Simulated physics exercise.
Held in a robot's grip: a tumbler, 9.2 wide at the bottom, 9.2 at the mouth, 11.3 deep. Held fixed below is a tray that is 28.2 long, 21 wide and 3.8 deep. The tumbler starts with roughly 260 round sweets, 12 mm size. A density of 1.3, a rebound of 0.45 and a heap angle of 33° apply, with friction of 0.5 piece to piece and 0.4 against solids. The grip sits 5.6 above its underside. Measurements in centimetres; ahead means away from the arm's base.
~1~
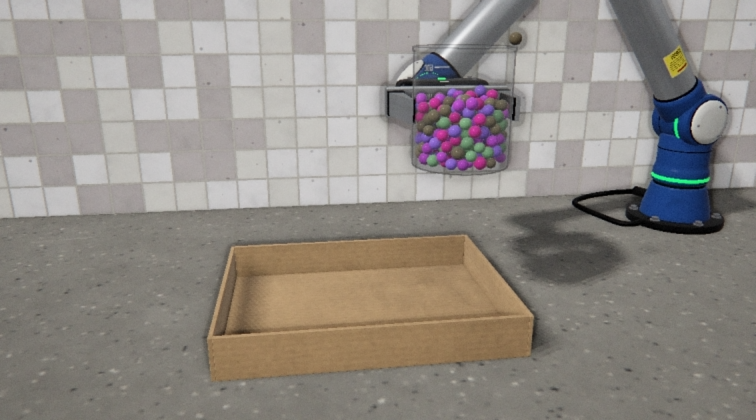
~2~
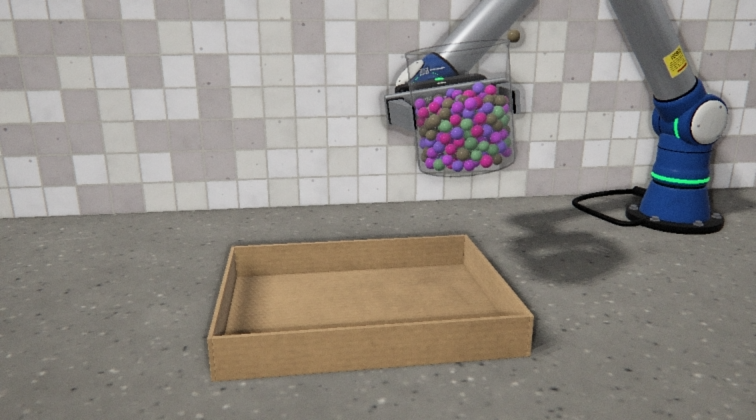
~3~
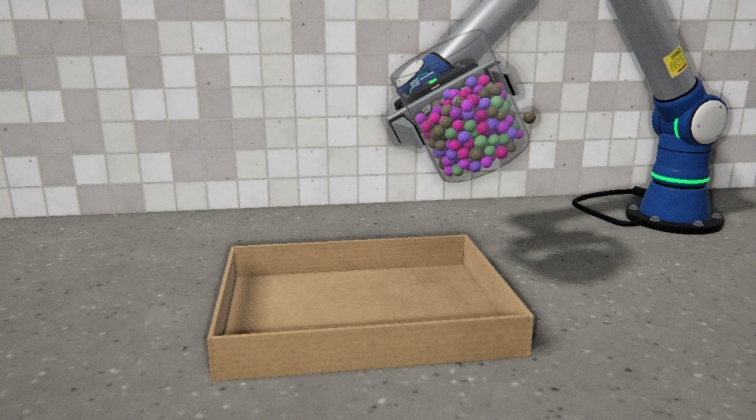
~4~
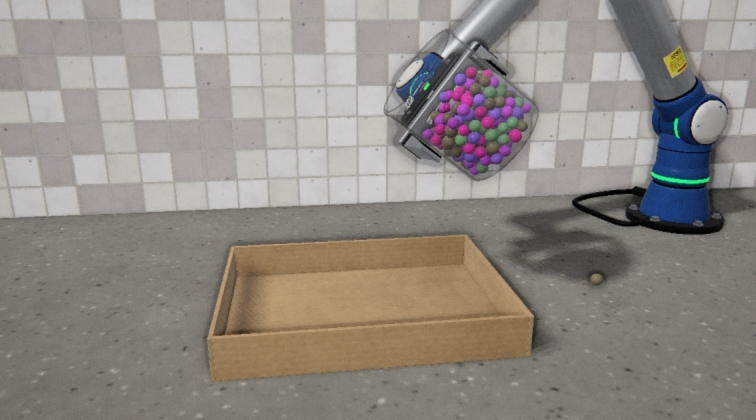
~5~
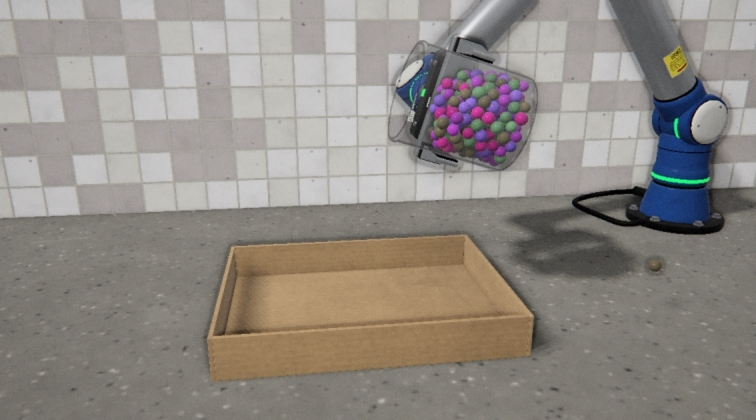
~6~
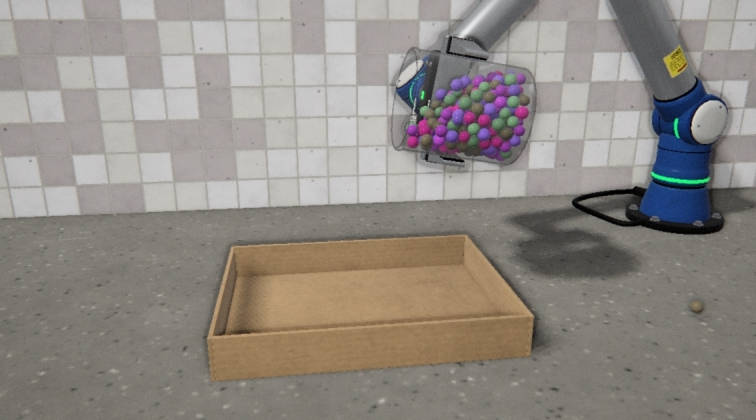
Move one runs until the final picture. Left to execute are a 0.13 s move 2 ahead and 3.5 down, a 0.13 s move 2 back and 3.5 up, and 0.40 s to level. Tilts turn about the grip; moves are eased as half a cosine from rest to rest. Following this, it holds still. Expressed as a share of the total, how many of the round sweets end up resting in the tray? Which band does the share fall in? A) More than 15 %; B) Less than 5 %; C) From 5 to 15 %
(B) Less than 5 %.
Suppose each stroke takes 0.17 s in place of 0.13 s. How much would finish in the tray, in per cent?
0 %.
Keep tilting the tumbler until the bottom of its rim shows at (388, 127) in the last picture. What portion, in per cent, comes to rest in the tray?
The share is around 0 %.
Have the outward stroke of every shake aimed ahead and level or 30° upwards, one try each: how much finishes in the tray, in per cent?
Estimates, in order: 25 % then 25 %.
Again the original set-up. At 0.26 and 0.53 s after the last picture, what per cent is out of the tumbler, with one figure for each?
Readings in order: 0, 0.
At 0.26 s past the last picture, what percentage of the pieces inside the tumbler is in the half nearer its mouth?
Close to 30 in a hundred.
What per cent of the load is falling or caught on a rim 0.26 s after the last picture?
Roughly 0 per cent.
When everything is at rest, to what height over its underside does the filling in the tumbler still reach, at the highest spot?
I'd put it at close to 8.5 centimetres.
Then, 0.26 s on, tilted 80° forward, highest piece 24 above the table; 255 in the tumbler, 1 on the table or floor.
Then, 0.53 s on, tilted 20° forward, highest piece 25 above the table; 252 in the tumbler, 3 in the tray, 1 on the table or floor.
Then, 0.86 s on, level, highest piece 25 above the table; 252 in the tumbler, 3 in the tray, 1 on the table or floor.
Then, 1.91 s on, level, highest piece 25 above the table; 252 in the tumbler, 3 in the tray, 1 on the table or floor.
In the end, 252 in the tumbler, 3 in the tray, 1 on the table or floor. That is 1 % in the tray.
